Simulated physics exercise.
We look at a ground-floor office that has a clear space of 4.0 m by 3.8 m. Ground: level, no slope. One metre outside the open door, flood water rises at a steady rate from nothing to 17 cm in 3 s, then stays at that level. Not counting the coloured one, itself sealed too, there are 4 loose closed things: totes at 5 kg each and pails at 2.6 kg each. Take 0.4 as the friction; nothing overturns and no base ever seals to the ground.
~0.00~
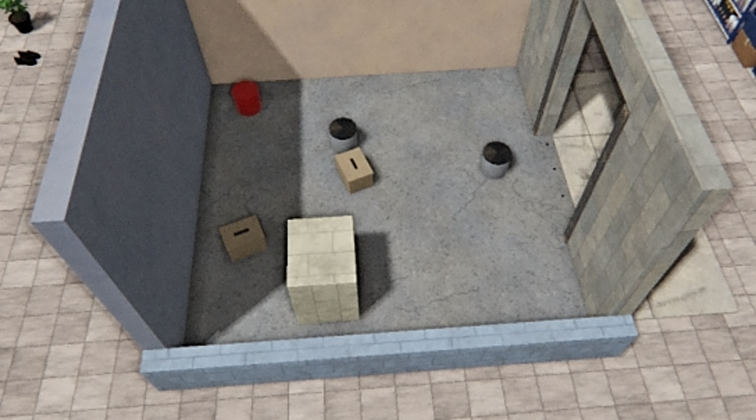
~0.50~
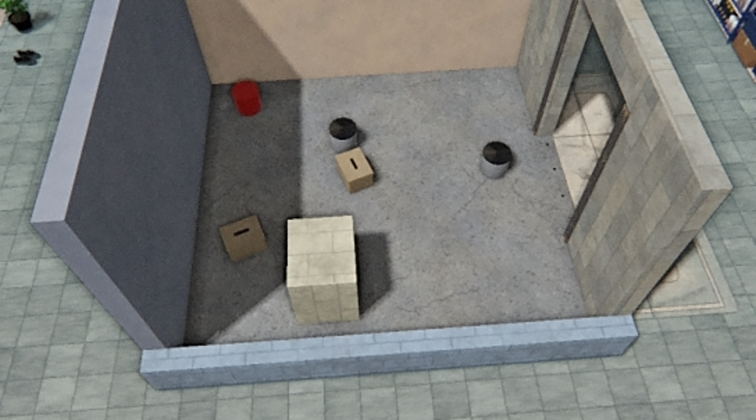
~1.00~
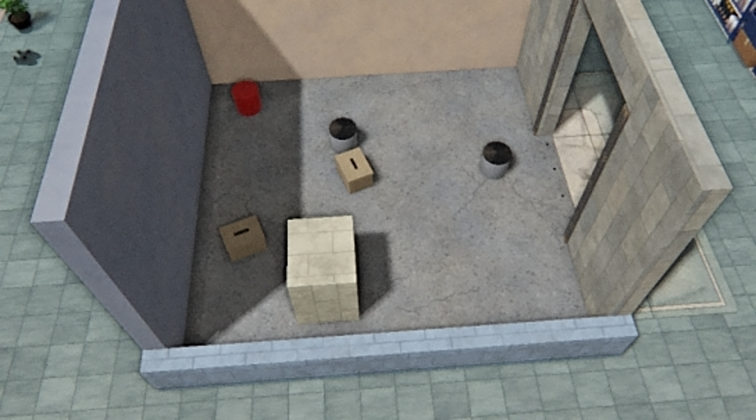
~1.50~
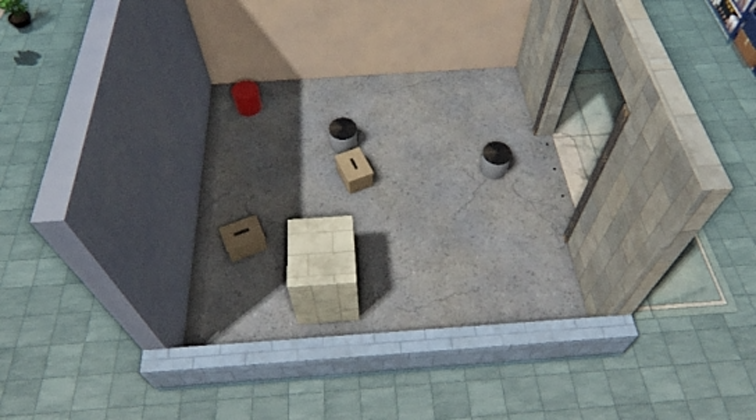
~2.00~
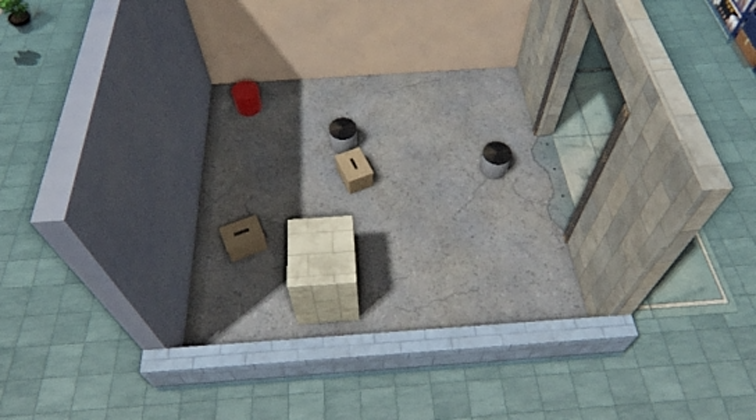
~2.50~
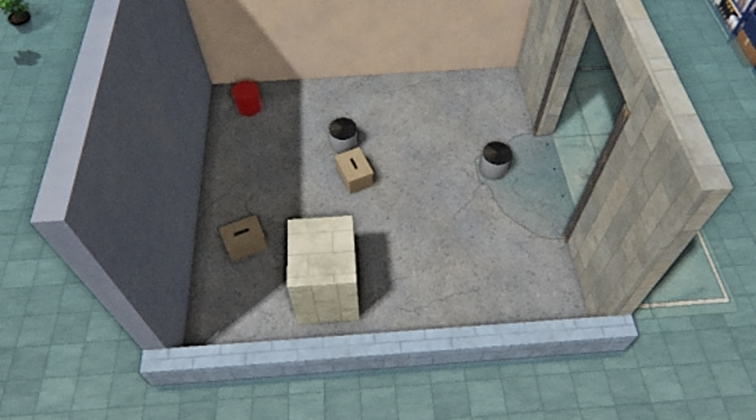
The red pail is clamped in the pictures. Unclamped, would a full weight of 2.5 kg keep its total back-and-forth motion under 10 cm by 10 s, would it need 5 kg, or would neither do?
Prediction: Neither amount steadies it.
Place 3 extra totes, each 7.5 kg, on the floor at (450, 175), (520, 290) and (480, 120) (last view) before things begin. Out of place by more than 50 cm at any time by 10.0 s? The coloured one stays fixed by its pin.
Listed in turn, they go over the bar, beneath the bar, beneath the bar.
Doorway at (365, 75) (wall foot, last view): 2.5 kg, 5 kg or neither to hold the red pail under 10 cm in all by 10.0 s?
Under that change the small mass suffices.
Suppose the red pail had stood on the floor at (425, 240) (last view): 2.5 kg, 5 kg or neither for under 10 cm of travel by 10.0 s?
Outcome - failure with both.
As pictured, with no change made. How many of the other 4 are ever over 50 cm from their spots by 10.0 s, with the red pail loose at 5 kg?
I make that 4.
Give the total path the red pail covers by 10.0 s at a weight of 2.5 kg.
It covers about 100 cm altogether.
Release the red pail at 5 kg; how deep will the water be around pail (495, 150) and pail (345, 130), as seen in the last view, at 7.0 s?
Some 12 cm at the first, some 8 cm at the second.
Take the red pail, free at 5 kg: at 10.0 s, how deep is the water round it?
Depth: Approx. 10 cm.
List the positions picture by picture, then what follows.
The red pail at (245, 90), on the bottom; water covers 0.0 m2; 0 of 5 have shifted, in the first picture.
The red pail at (245, 90) rests on the ground; water covers 0.0 m2; 0 of 5 have shifted, in the second picture.
The red pail at (245, 90), on the bottom; 0.0 m2 under water; 0 of 5 have shifted, in the third picture.
The red pail at (245, 90) rests on the ground; water covers 0.0 m2; 0 of 5 have shifted, in the fourth picture.
The red pail at (245, 90), on the bottom; 0.0 m2 under water; 0 of 5 have shifted, in the fifth picture.
The red pail at (245, 90) rests on the ground; 0.7 m2 under water; 0 of 5 have shifted, in the sixth picture.
After 3.5 s the red pail would be 0 cm from its start with 2.5 kg and 0 cm from its start with 5 kg; 0 cm of water round it then.
After 4.5 s the red pail would be 0 cm from its start with 2.5 kg and 0 cm from its start with 5 kg; 0 cm of water round it then.
After 7.0 s the red pail would be 24 cm from its start with 2.5 kg and 14 cm from its start with 5 kg; 9 cm of water round it then.
After 10.0 s the red pail would be 36 cm from its start with 2.5 kg and 24 cm from its start with 5 kg; 10 cm of water round it then.
